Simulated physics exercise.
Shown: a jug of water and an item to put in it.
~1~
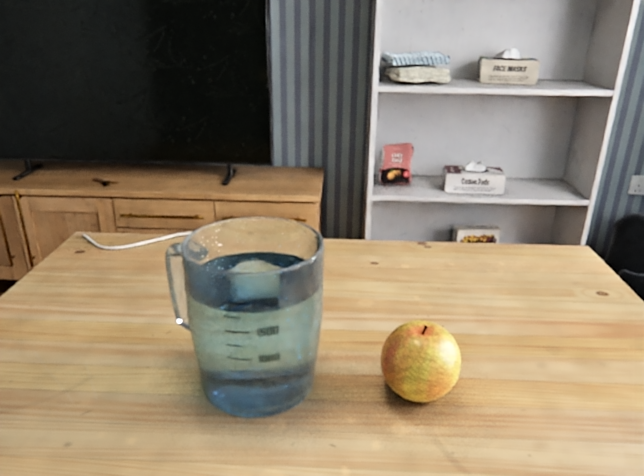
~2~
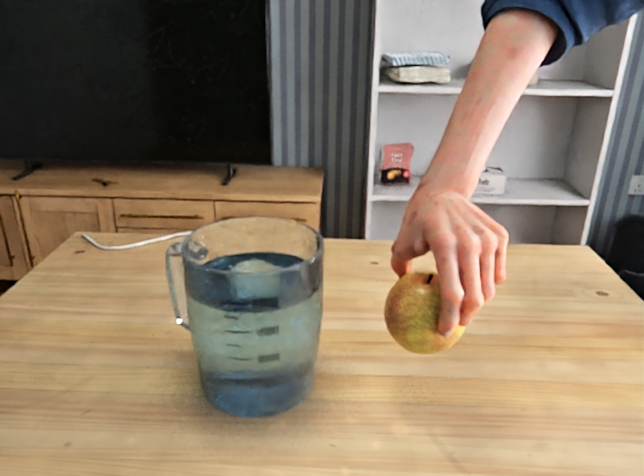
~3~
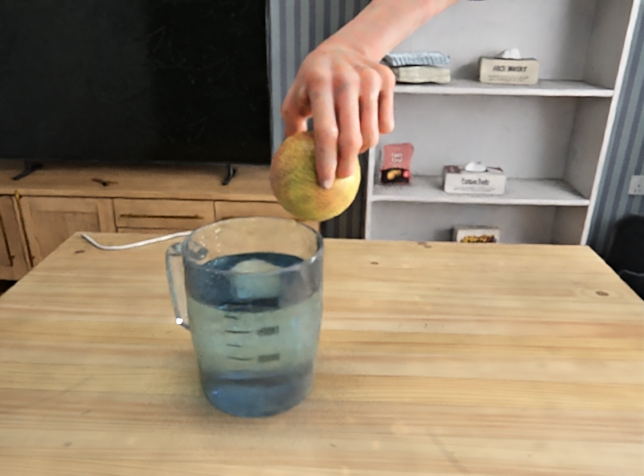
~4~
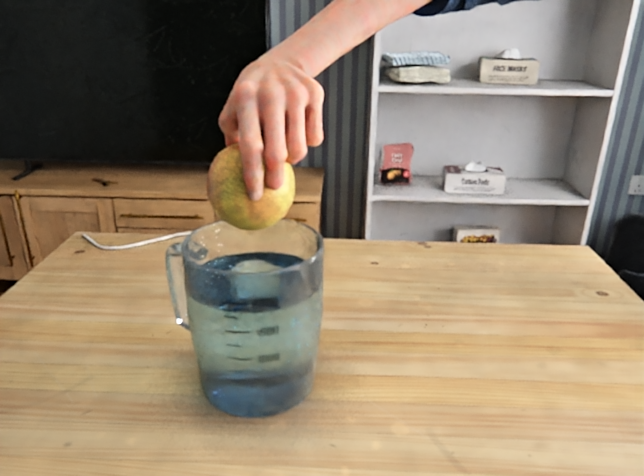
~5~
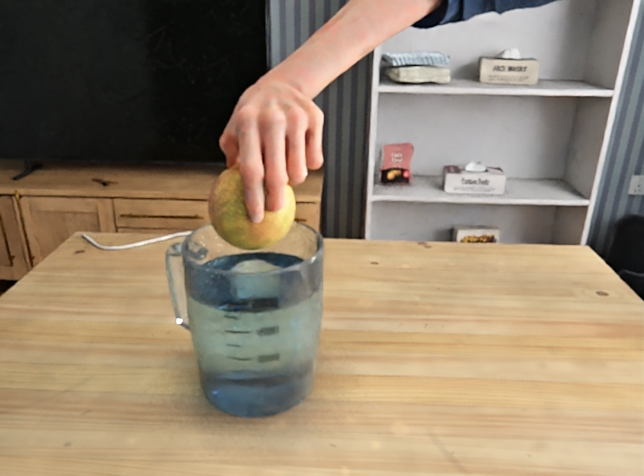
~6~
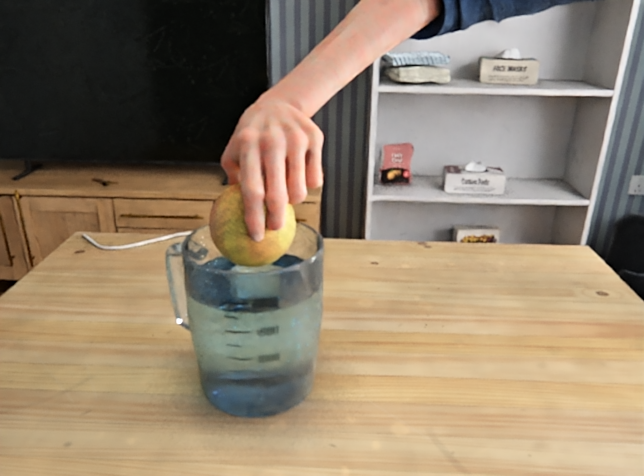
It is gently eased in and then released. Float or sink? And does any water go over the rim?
Once released it stays up top; meanwhile the jug keeps every drop.
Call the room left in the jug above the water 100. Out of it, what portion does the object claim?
Near 40 in a hundred.
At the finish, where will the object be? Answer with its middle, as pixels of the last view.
It winds up with its middle close to pixel (255, 280).
Shortly, the apple enters the water; the jug is about three quarters full.
Then, the apple comes up again; the jug is nearly full.
At the finish, the apple bobs at the top; the jug is nearly full; no mess.
